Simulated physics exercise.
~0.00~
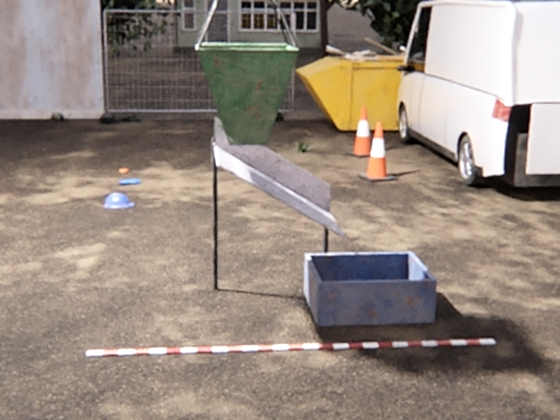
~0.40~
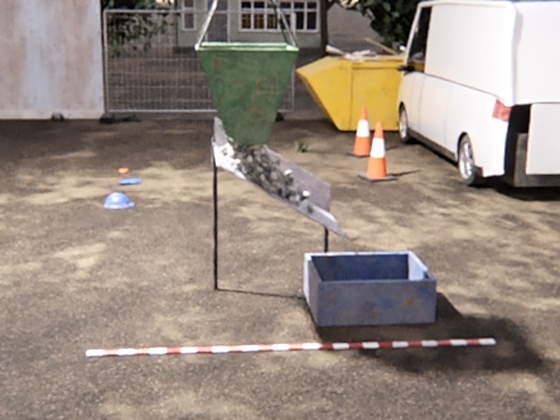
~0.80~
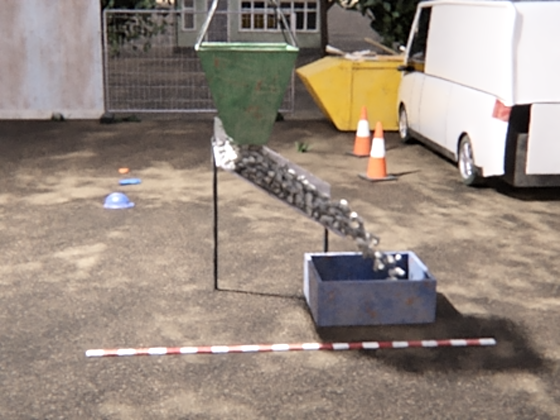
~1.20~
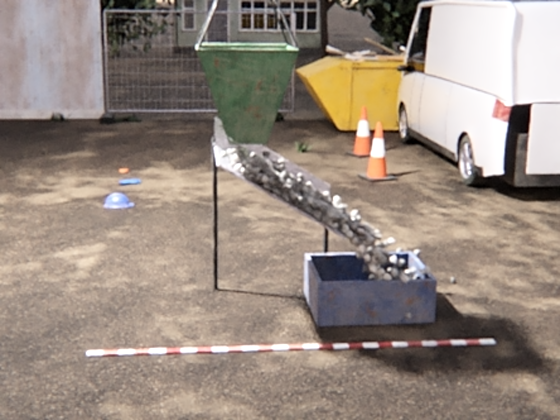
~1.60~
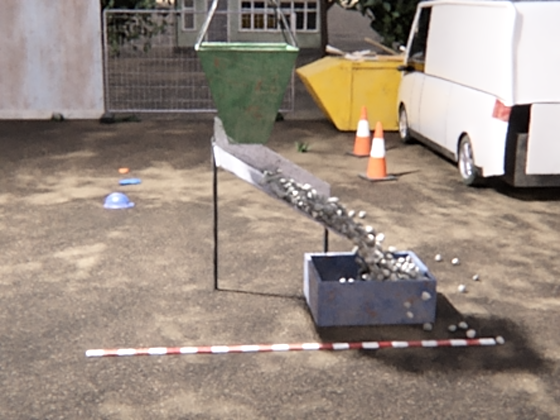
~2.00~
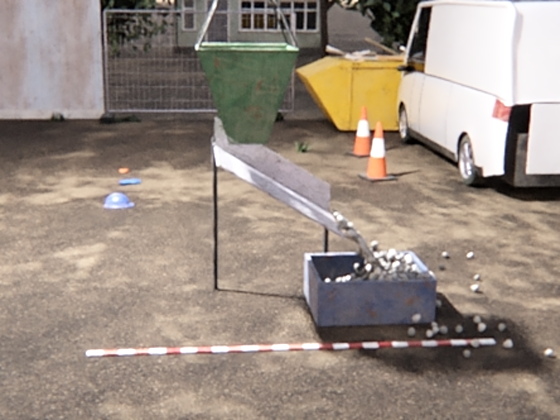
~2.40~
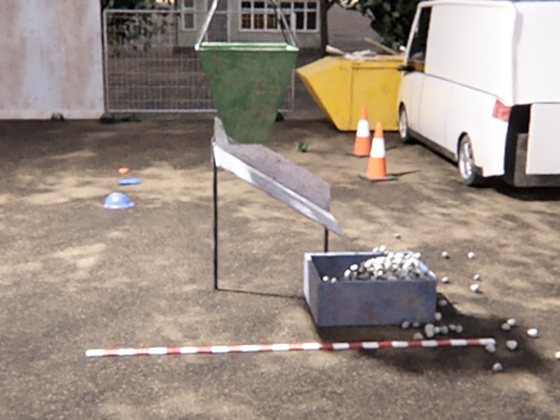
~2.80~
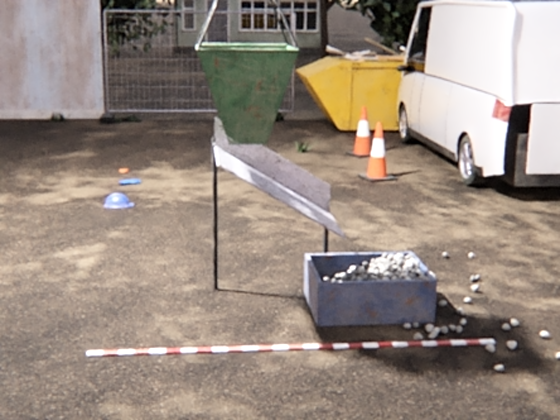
A green hopper hangs over a sloping steel chute in a sunlit gravel yard, seen from a fixed, slightly raised viewpoint. A blue-grey bin waits below the chute's right end, behind a red and white striped pole, with a yellow skip, orange cones and white van behind. Grey and pale stones drop from the hopper onto the chute and slide down to the right. They pour into the bin and heap up, while some spill past its right side. The chute empties, leaving the bin piled with stones and a few scattered on the ground.
